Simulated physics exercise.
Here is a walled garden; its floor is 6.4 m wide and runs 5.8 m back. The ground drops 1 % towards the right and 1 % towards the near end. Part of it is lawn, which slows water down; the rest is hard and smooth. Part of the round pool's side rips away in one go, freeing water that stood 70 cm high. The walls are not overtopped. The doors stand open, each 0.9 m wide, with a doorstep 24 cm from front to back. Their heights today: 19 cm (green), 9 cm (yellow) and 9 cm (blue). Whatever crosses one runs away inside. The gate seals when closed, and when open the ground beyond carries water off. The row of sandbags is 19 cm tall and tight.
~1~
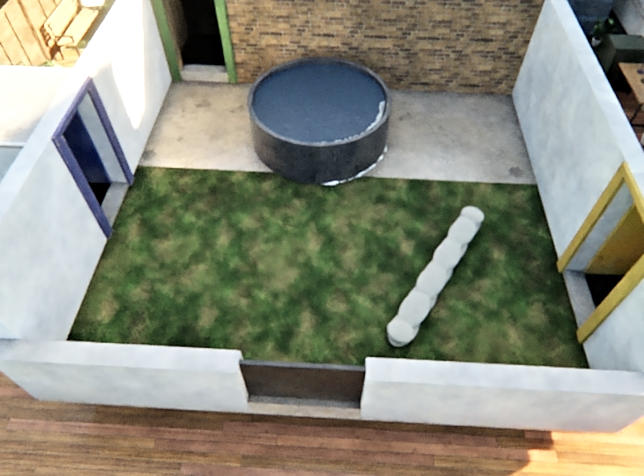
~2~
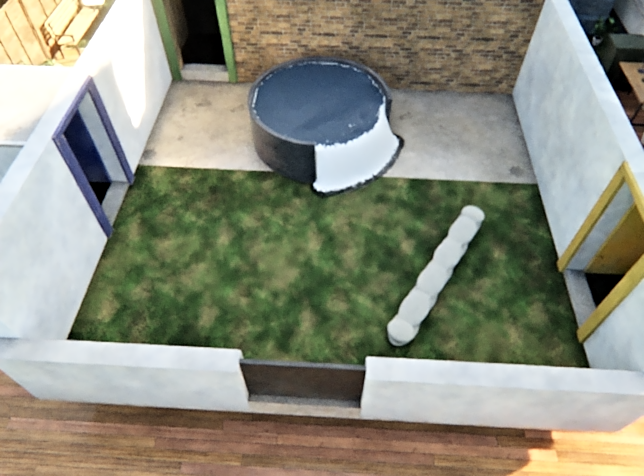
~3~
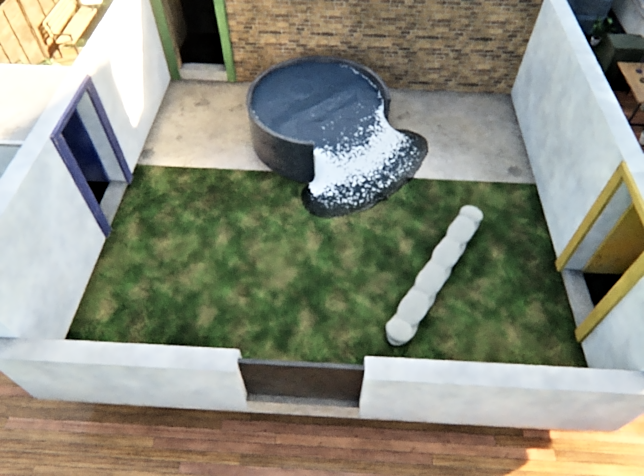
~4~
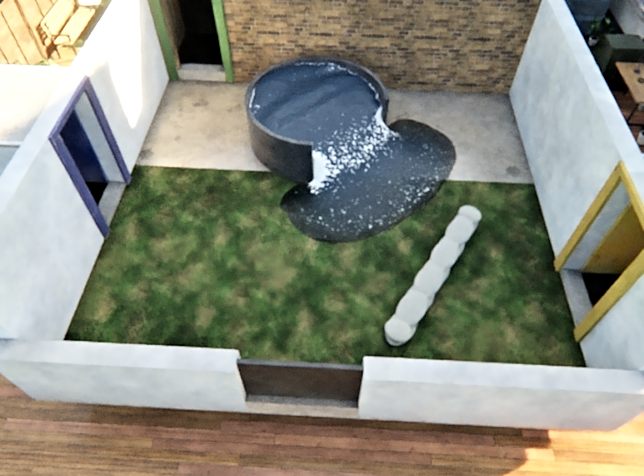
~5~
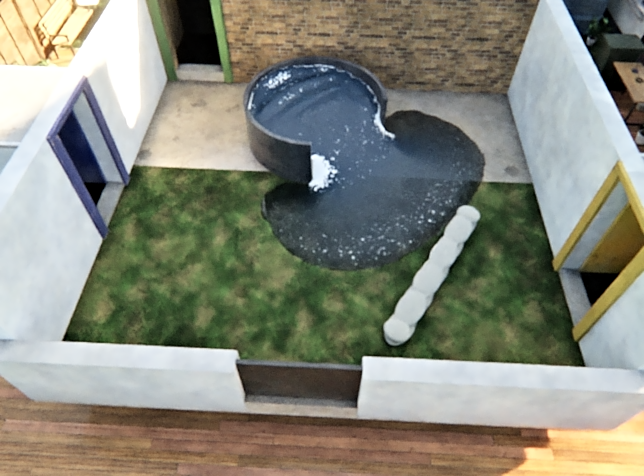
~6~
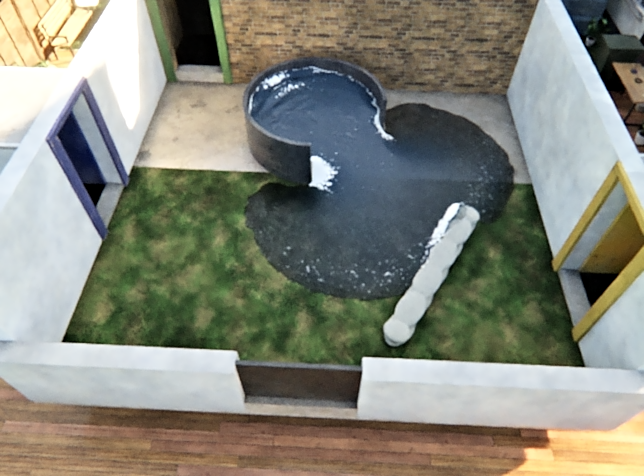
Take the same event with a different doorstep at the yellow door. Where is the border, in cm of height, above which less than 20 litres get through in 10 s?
About 11.5 cm.
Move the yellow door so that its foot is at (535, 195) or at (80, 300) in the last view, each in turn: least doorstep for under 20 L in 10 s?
About 25 and 6.0 cm.
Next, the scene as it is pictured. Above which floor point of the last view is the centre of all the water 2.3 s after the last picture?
At about (394, 213).
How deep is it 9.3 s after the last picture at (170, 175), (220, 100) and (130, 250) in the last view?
In that order: 4, 2 and 6 cm.
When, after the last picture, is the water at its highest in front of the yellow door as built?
Around 5.0 s.
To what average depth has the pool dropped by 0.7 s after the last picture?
Some 37 cm.
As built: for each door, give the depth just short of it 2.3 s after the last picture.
Depths in cm: Green 0, yellow 11, blue 0.
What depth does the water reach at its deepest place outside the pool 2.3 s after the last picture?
Roughly 26 cm.
Then, 0.7 s after the last picture water covers 35 % of the floor, deepest (40 cm) near (443, 235); it has not reached the yellow door.
Then, 2.3 s after the last picture water covers 55 % of the floor, deepest (26 cm) near (588, 401); 11 cm at the yellow door, 1 litre in over its 9 cm doorstep.
Then, 9.3 s after the last picture water covers 95 % of the floor, deepest (14 cm) near (588, 401); 11 cm at the yellow door, 51 litres in over its 9 cm doorstep.
At the yellow door as built, the water peaked near 15 cm, 5.1 s after the last picture.
With a doorstep of 10 cm, 36 litres would have come in within the 10 s; with 14 cm, 2 litres. So under 20 litres takes about 11.5 cm.
